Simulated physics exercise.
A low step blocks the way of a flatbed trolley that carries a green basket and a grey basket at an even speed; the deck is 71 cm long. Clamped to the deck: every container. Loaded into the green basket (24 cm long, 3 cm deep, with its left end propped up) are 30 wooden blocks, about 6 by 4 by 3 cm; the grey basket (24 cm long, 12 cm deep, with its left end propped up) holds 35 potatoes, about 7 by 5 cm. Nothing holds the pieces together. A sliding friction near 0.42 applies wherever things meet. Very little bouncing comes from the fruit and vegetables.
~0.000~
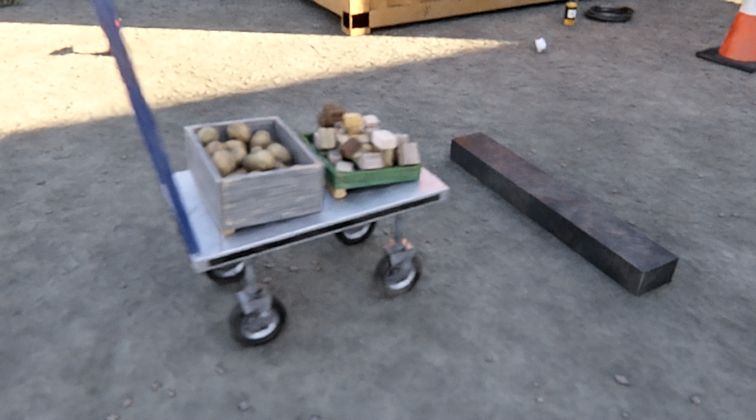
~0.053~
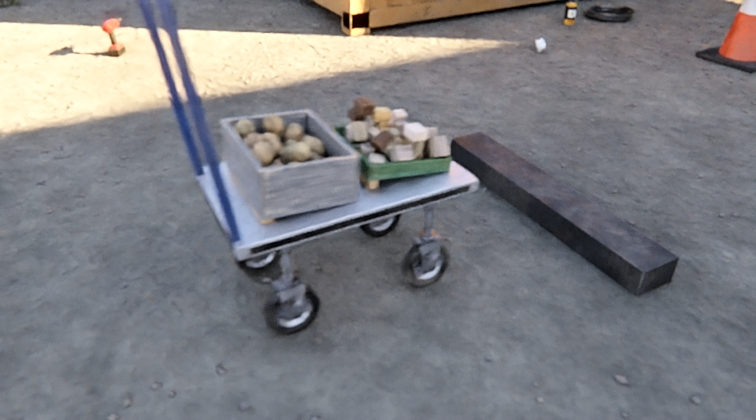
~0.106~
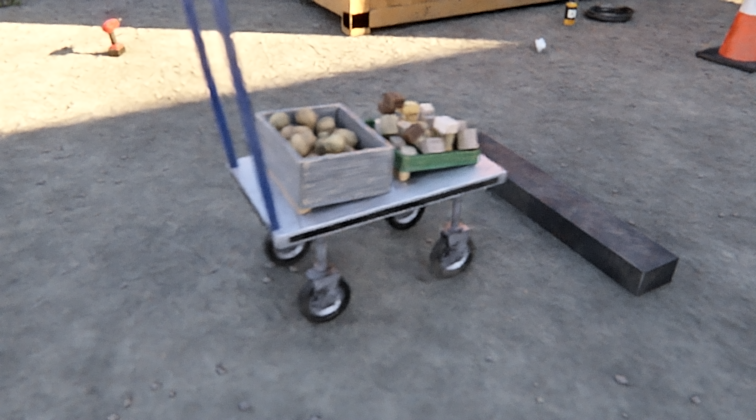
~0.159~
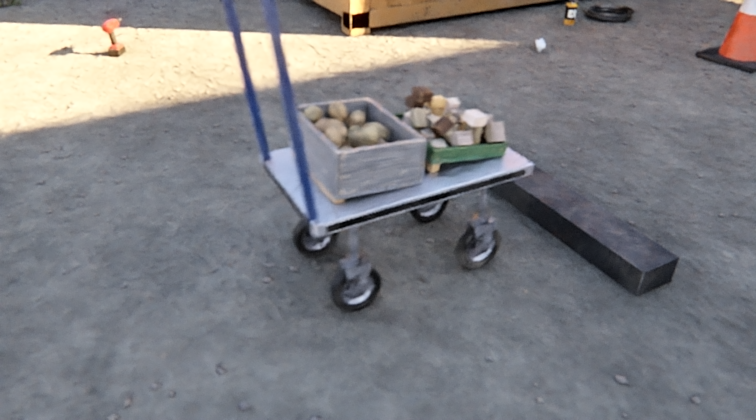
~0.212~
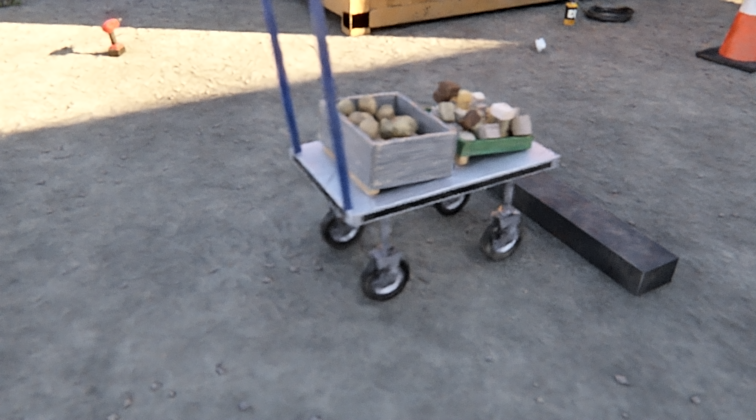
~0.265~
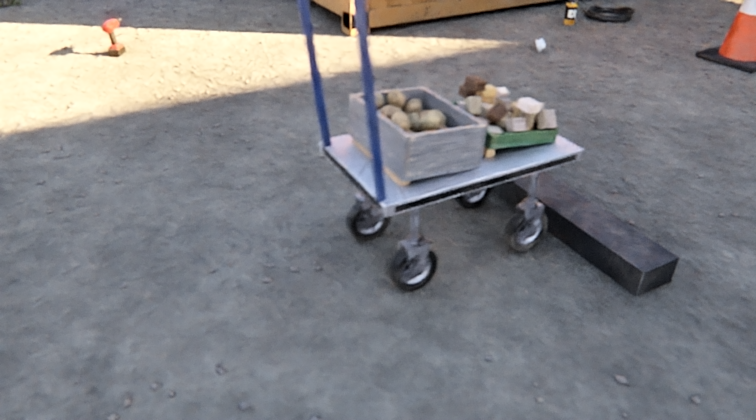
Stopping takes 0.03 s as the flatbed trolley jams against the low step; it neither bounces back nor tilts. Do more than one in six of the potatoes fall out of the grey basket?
No.
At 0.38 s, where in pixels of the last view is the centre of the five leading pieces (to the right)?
(563, 95).
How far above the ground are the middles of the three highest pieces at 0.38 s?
I'd say near 56 cm.
After 0.28 s, impact.
After 0.38 s, 6 of 30 out of the green basket and 0 of 35 out of the grey basket.
After 0.50 s, 9 of 30 out of the green basket and 3 of 35 out of the grey basket.
After 0.73 s, 11 of 30 out of the green basket and 3 of 35 out of the grey basket.
Outcome (at 1.24 s), 11 of 30 out of the green basket and 3 of 35 out of the grey basket. Asked share, 3 of 35, 9 per cent.
